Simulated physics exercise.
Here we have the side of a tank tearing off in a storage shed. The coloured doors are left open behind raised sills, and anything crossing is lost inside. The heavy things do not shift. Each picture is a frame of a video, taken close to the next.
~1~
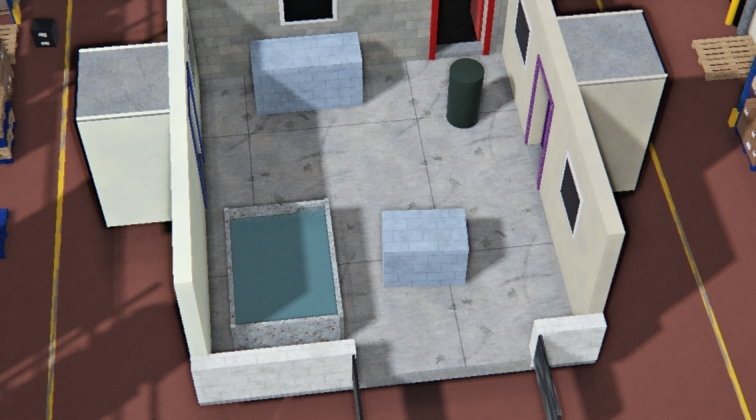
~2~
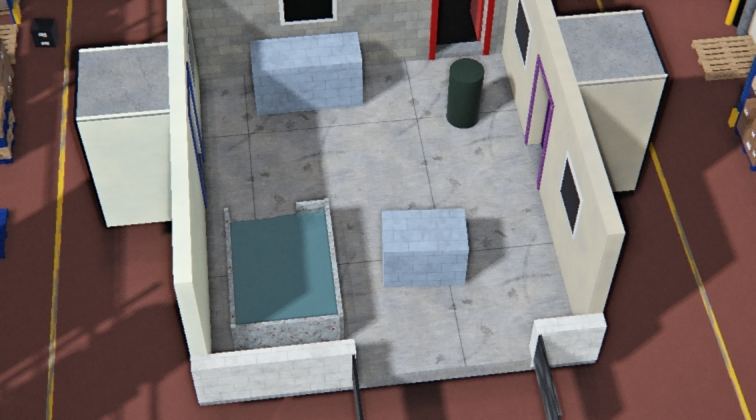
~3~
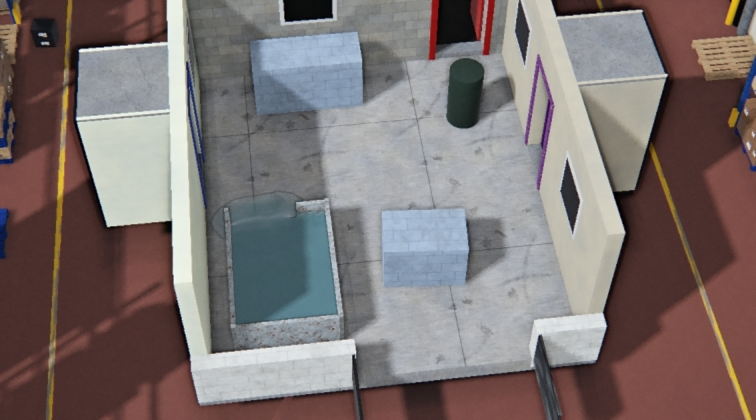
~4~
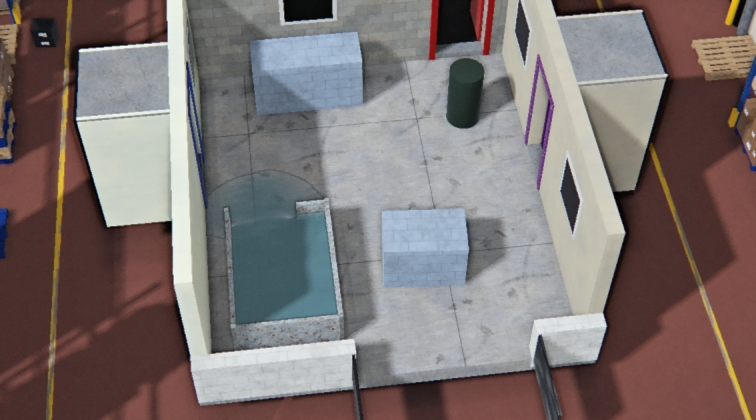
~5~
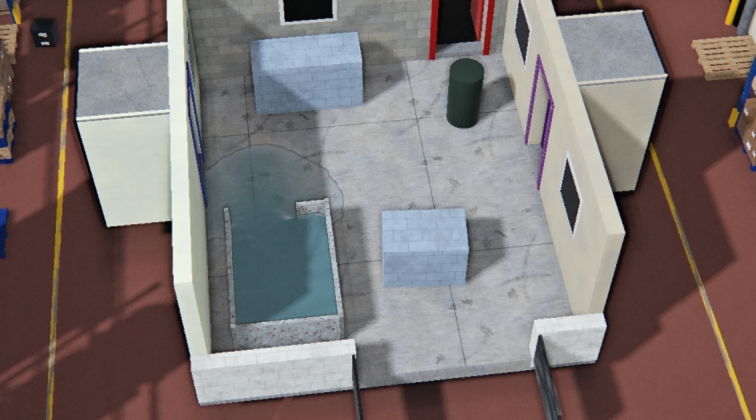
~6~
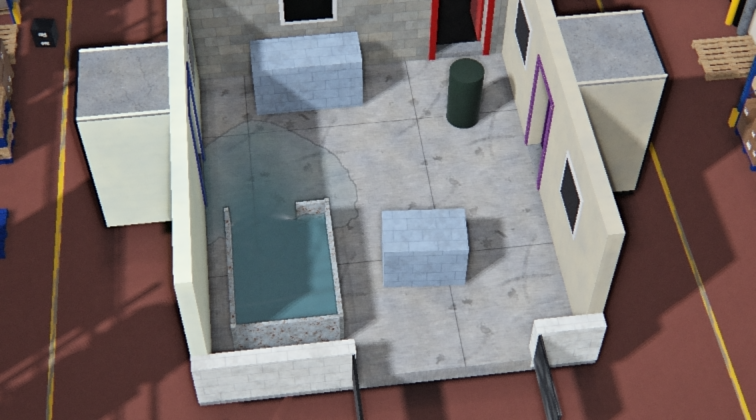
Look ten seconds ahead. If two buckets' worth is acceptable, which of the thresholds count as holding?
The red door counts as holding, the blue door counts as holding, the purple door does not count.
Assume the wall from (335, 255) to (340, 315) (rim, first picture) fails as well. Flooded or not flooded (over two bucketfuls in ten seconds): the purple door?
Well, it turns out the purple door comes up short.
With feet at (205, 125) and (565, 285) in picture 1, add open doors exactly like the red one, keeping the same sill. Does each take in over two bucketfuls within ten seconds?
Taking them in the order asked, one ends up above, the other ends up below.
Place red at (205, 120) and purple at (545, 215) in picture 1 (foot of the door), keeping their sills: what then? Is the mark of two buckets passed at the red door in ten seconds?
Lab note: Red door exceeds it.
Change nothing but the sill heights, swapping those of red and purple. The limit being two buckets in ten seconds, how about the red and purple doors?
Red door exceeds the limit; purple door falls short.
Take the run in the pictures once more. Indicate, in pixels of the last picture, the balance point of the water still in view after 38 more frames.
It is near (348, 170).
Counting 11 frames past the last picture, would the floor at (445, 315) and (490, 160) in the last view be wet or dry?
In turn: Clear, dry.
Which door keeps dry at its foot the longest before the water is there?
Door: The purple door.
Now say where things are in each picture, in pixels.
In the first frame, the water tank at (282, 264) is whole and still.
In the second frame, water pours out on the water tank's far side and has run to a hidden place.
In the third frame, water pours out on the water tank's far side and has run to (291, 197).
In the fourth frame, the front is at (275, 174), out from the gap on the water tank's far side.
In the fifth frame, the front is at (269, 148), out from the gap on the water tank's far side.
In the sixth frame, the front is at (250, 125), out from the gap on the water tank's far side.
A moment on, water covers 25 % of the floor; the red door not reached, the blue door wet at the sill, nothing in, the purple door not reached.
Next, water covers 30 % of the floor; the red door not reached, the blue door wet at the sill, nothing in, the purple door not reached.
Then, water covers 50 % of the floor; the red door wet at the sill, nothing in, the blue door wet at the sill, nothing in, the purple door not reached.
Later, water covers 75 % of the floor; the red door under two buckets in, the blue door wet at the sill, nothing in, the purple door under two buckets in.
In the end, water covers 95 % of the floor; the red door under two buckets in, the blue door wet at the sill, nothing in, the purple door over two buckets in.
